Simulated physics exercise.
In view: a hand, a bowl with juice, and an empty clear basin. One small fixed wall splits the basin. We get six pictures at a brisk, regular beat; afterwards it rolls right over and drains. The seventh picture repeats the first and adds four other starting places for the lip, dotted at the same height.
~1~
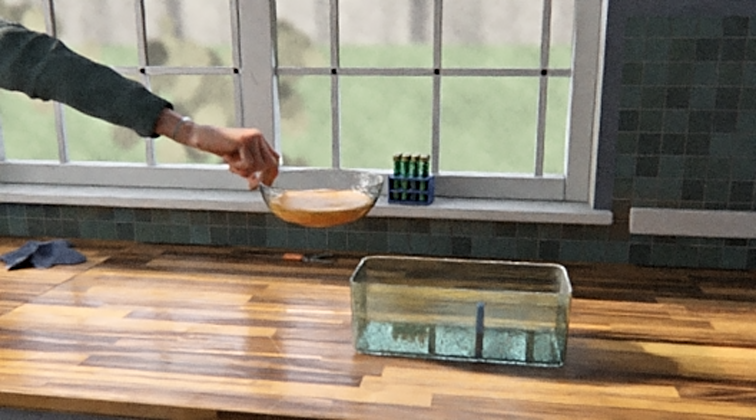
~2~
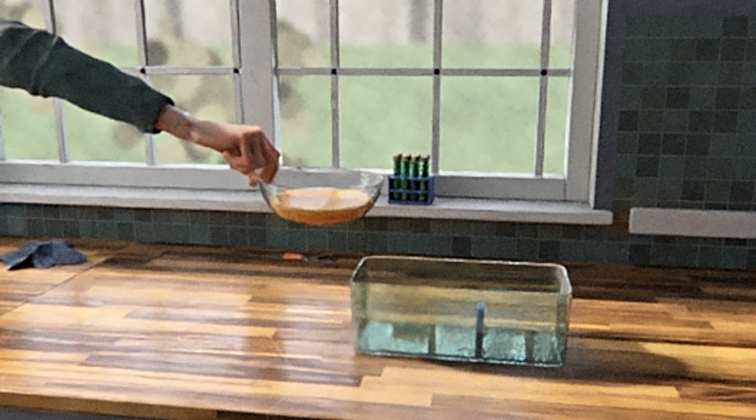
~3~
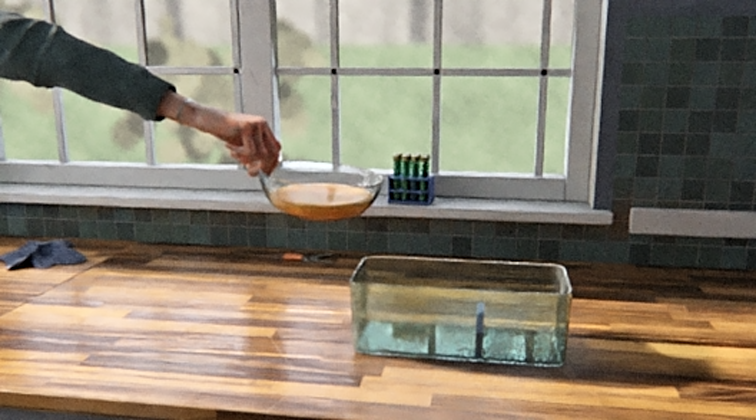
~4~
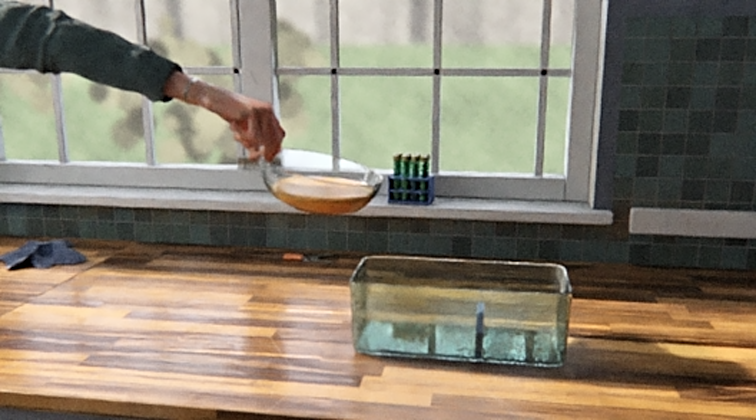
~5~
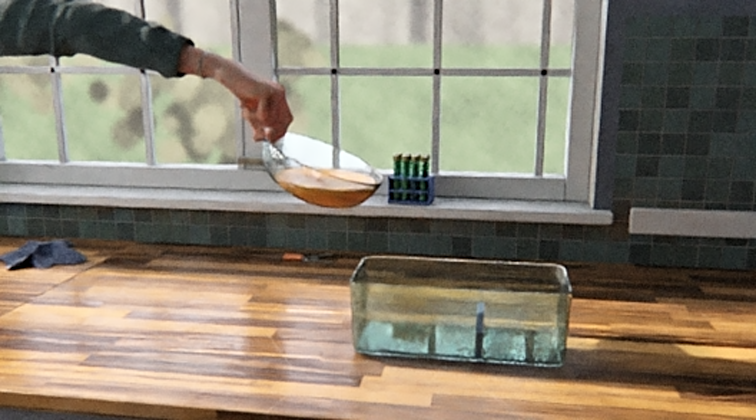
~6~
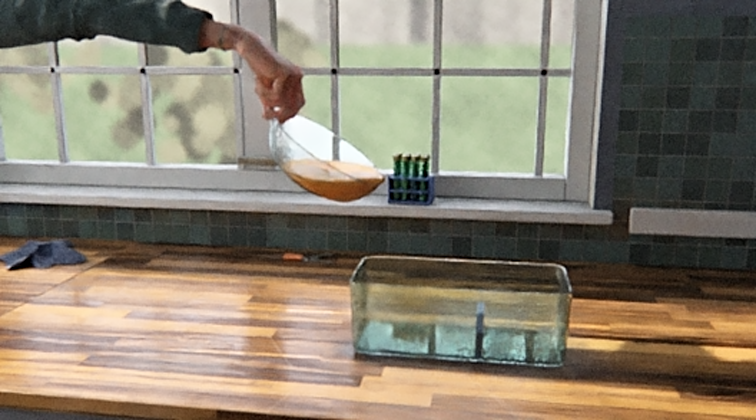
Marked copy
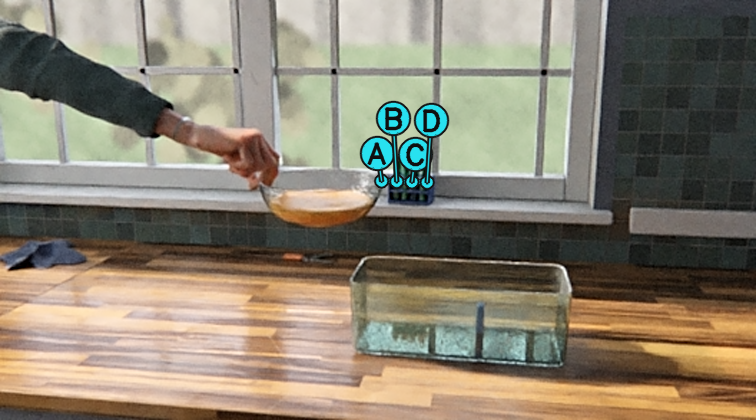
A hand tilts a clear bowl until the juice reaches its lip above an empty basin.
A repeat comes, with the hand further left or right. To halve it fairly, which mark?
Choose C.
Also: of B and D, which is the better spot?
D it is.
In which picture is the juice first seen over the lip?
Picture 6.
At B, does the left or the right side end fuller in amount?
More ends on the left.
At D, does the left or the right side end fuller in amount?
More ends on the right.
On the marked copy, A at (381, 181); B at (396, 181); C at (411, 181); D at (427, 182).
With A, about 93 % ends left of the wall and 6 % right of it.
With B, about 90 % ends left of the wall and 7 % right of it.
With C, about 50 % ends left of the wall and 48 % right of it.
With D, about 19 % ends left of the wall and 80 % right of it.
